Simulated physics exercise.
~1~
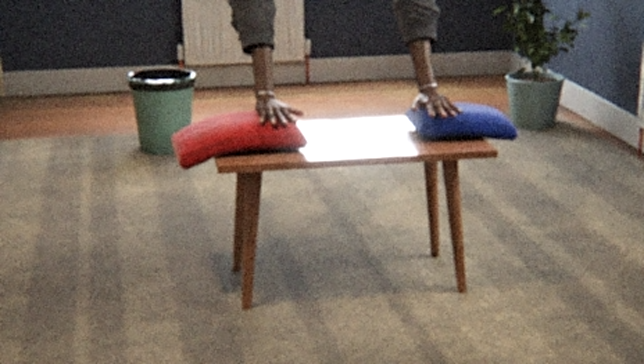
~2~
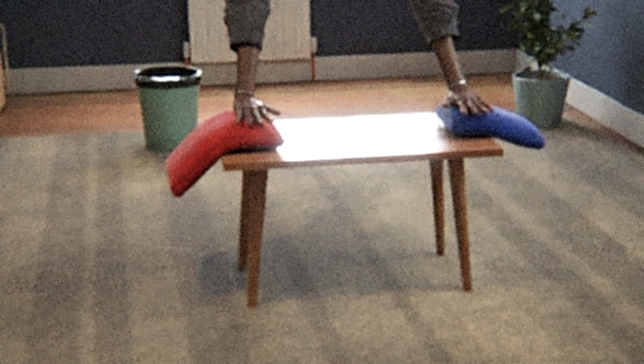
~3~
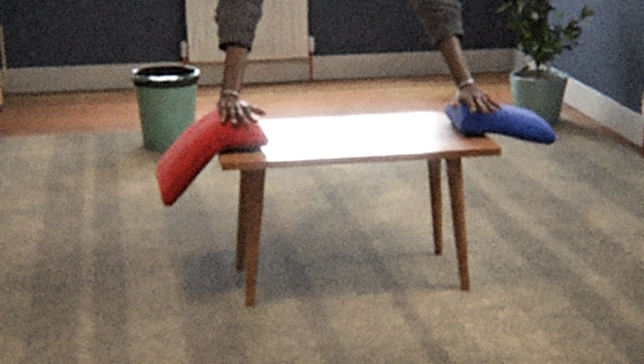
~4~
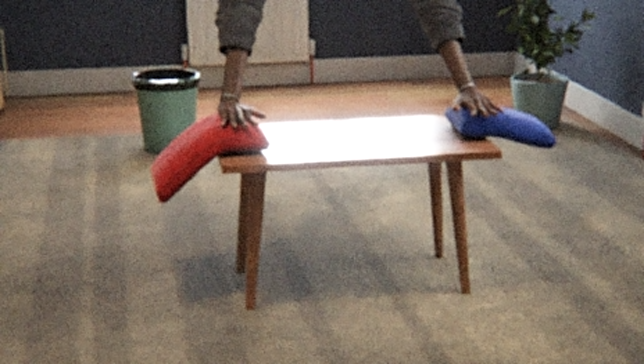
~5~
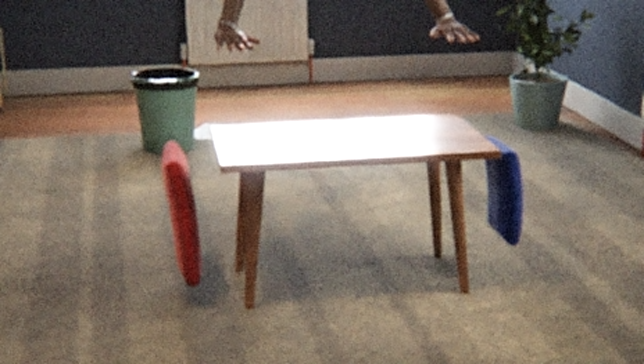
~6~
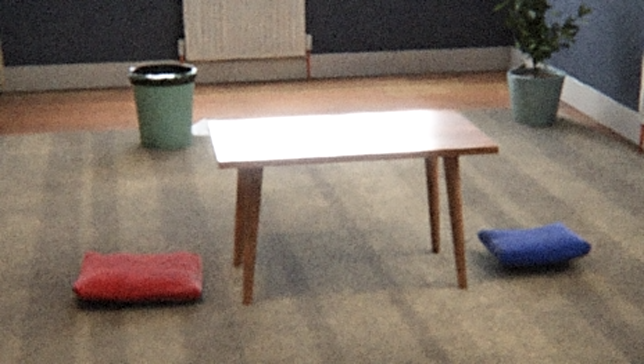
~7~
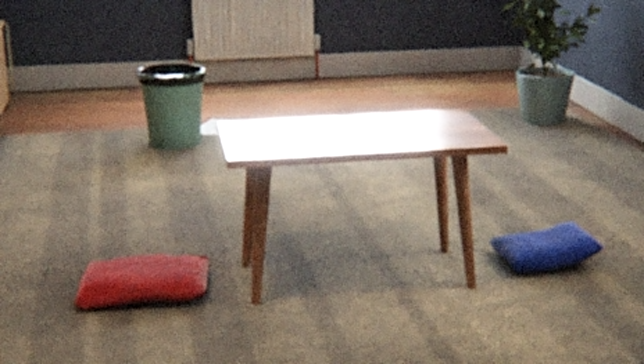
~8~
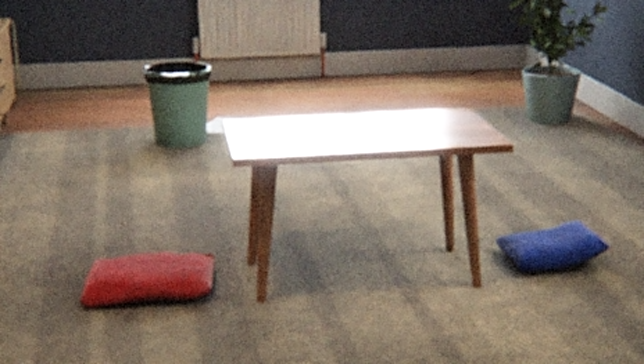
On a low table, hands push red and blue cushions outward until both fall to the floor.
